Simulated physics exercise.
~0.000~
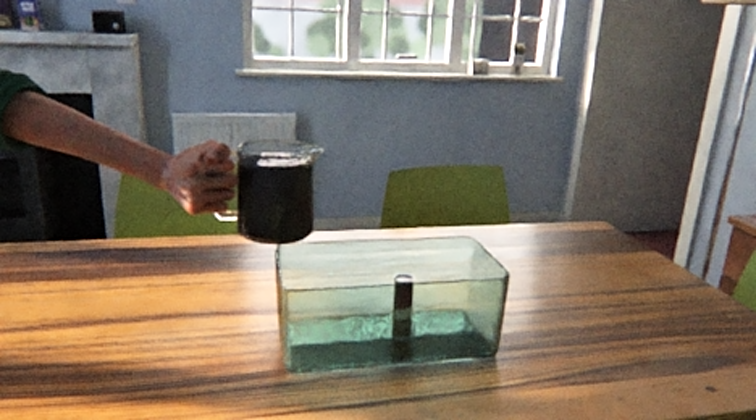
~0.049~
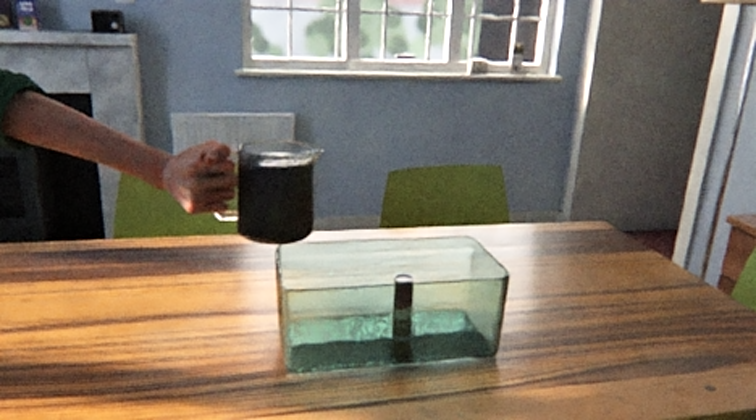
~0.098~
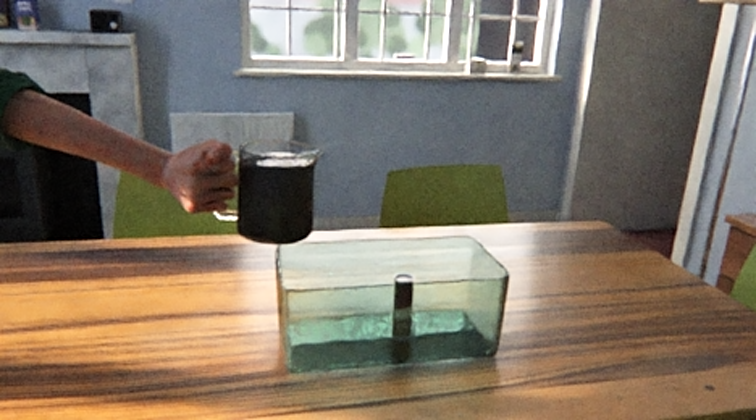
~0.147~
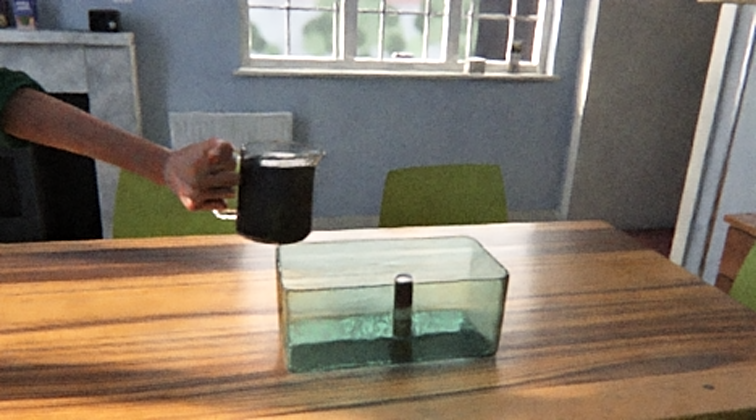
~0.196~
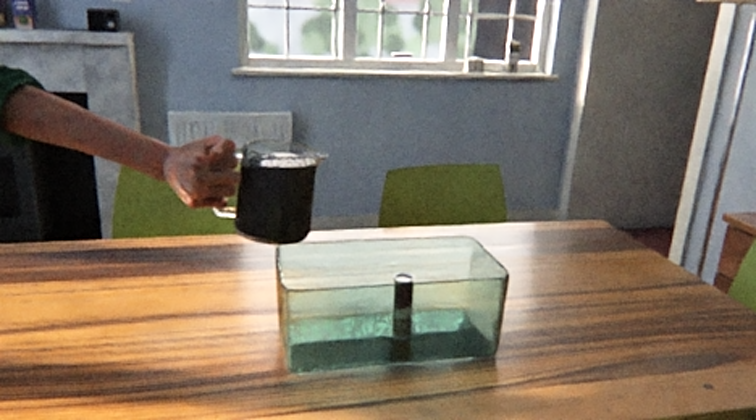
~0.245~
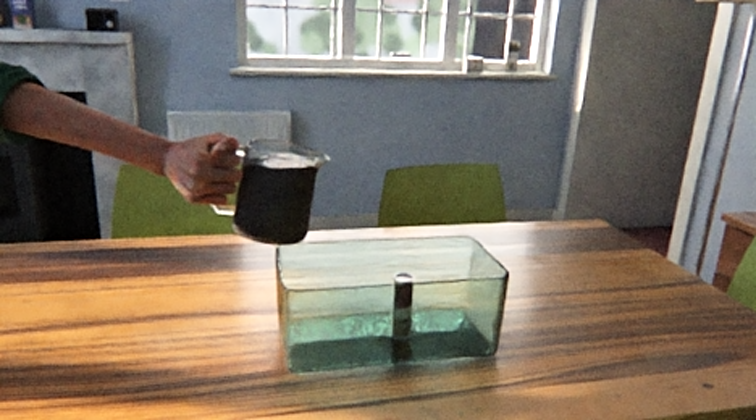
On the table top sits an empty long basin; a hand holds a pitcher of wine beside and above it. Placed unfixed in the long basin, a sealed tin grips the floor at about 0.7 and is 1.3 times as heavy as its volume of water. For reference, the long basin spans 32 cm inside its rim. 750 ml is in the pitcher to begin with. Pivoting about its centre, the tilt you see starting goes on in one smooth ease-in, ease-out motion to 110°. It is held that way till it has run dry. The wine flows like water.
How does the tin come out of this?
It will stay on its base.
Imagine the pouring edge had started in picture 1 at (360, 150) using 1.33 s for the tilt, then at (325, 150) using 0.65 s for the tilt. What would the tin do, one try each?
First it topples; then it keeps standing.
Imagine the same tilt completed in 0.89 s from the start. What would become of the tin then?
Outcome - the tin remains standing.
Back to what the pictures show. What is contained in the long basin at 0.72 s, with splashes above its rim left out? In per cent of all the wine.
About 4%.
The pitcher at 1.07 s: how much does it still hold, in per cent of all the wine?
Roughly 30 per cent.
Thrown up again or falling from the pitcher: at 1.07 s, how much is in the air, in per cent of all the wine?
Close to 14 %.
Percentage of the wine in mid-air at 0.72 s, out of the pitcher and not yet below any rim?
Around 10 in a hundred.
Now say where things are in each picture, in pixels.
It leans 0°; its right rim is at (323, 149); the wine meets the walls at (240, 161) and (311, 160); the long basin's rim runs from (278, 267) to (491, 257); the tin's top is at (404, 280), in the first picture.
It leans 0°; its right rim is at (323, 150); the wine meets the walls at (240, 161) and (311, 160), in the second picture.
It leans 1°; its right rim is at (324, 151); the wine meets the walls at (241, 161) and (312, 161), in the third picture.
It leans 3°; its right rim is at (326, 152); the wine meets the walls at (242, 162) and (313, 162), in the fourth picture.
It leans 6°; its right rim is at (327, 155); the wine meets the walls at (243, 162) and (314, 161), in the fifth picture.
It leans 9°; its right rim is at (329, 157); the wine meets the walls at (245, 163) and (317, 162), in the sixth picture.
After 0.72 s the tilt is 62° and 85 per cent is still to pour; the tin stands where it began.
After 1.07 s the tilt is 100° and 31 per cent is still to pour; the tin stands where it began.
After 1.43 s the tilt is 110° and 2 per cent is still to pour; the tin stands where it began.
After 1.83 s the tilt is 110° and 0 per cent is still to pour; the tin stands where it began.
In the end the tin stands where it began.
